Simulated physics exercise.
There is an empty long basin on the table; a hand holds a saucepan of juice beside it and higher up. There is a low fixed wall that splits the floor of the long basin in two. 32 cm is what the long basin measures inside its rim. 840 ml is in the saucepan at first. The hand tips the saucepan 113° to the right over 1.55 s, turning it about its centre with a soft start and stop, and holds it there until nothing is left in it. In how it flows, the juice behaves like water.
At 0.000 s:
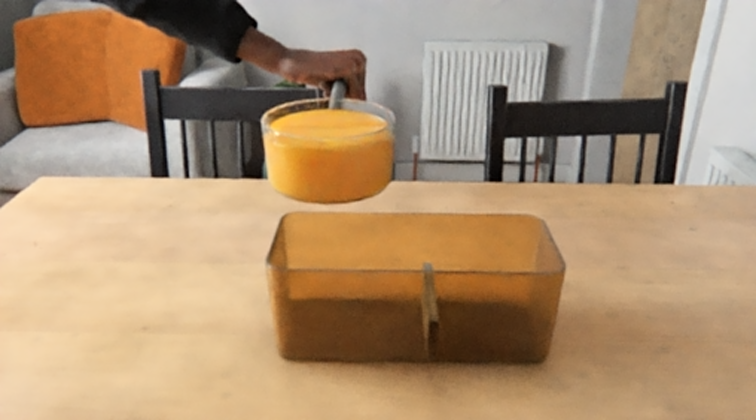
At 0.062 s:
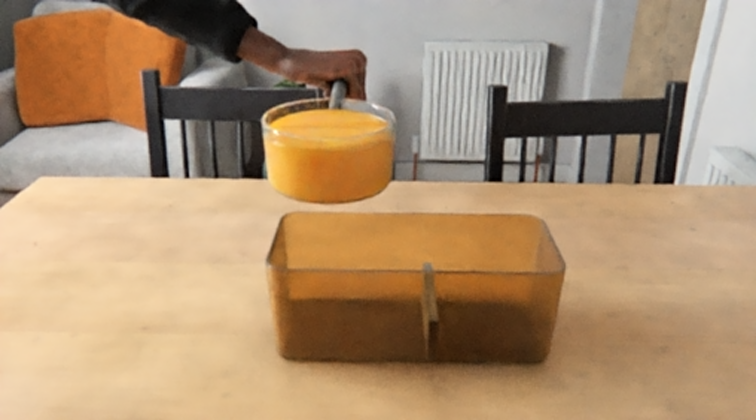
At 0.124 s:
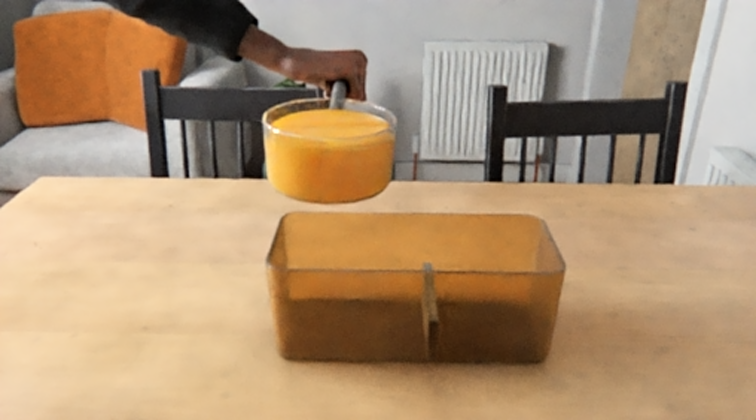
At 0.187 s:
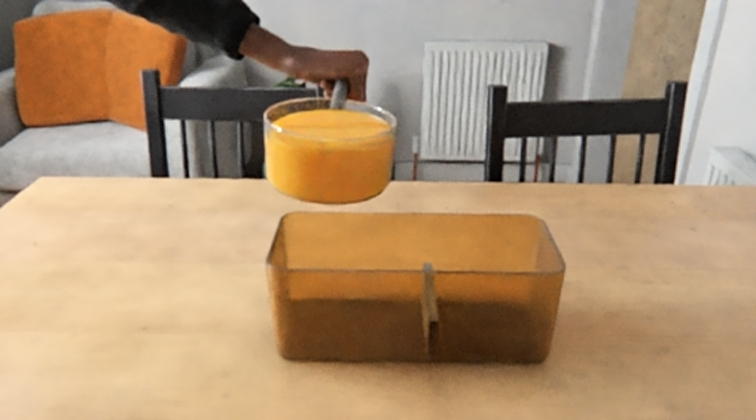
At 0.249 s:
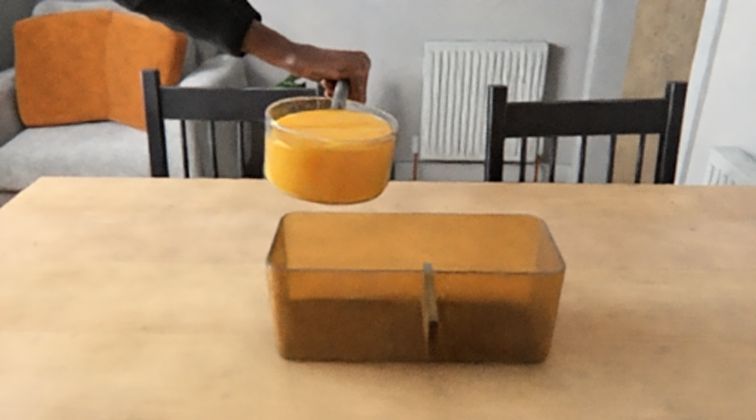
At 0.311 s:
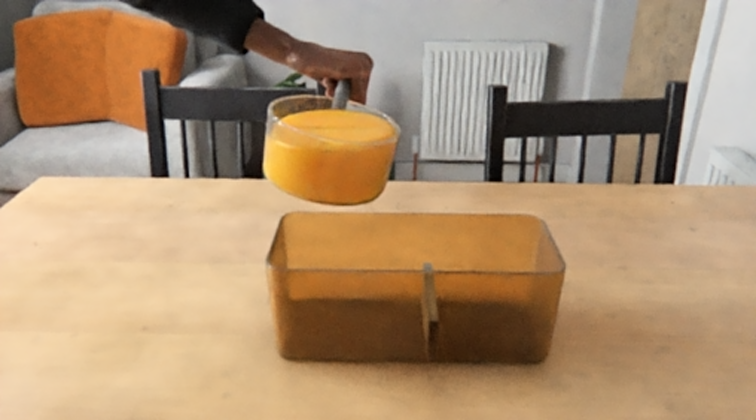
A hand held a clear saucepan of orange juice above an empty, long amber basin on a wooden table, then slowly tilted the pan slightly to the right.
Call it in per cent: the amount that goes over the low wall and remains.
I would put it at about 69 per cent.
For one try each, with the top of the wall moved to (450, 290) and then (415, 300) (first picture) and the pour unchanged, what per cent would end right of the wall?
I'd put it at about 45 per cent for the first and about 75 per cent for the second.
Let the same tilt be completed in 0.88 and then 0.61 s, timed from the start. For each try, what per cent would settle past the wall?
The first try gives around 60 percent, the second around 45 percent.
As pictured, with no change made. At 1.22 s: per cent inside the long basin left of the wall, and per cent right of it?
Near 20 on the left, 68 on the right.
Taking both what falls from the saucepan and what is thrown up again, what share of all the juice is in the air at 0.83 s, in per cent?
Around 24 in a hundred.
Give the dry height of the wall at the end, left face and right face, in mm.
About 44 mm left, about 20 mm right.
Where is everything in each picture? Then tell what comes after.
The first picture shows tilt 0°; pouring edge (394, 120); surface from (268, 126) to (392, 127); the long basin's rim runs from (274, 240) to (554, 243); the wall's top is at (430, 290).
The second picture shows tilt 0°; pouring edge (395, 120); surface from (268, 126) to (392, 127).
The third picture shows tilt 2°; pouring edge (395, 122); surface from (269, 125) to (393, 128).
The fourth picture shows tilt 4°; pouring edge (396, 124); surface from (270, 125) to (394, 128).
The fifth picture shows tilt 7°; pouring edge (398, 128); surface from (271, 126) to (395, 128).
The sixth picture shows tilt 11°; pouring edge (399, 132); surface from (271, 126) to (397, 128).
By 0.83 s the tilt is 63° and 52 per cent is still to pour, 2 is left of the wall and 21 right of it.
By 1.22 s the tilt is 100° and 8 per cent is still to pour, 19 is left of the wall and 68 right of it.
By 1.62 s the tilt is 113° and 0 per cent is still to pour, 31 is left of the wall and 69 right of it.
By 2.05 s the tilt is 113° and 0 per cent is still to pour, 31 is left of the wall and 69 right of it.
At rest 31 per cent lies left of the wall, 69 right of it and 0 outside.
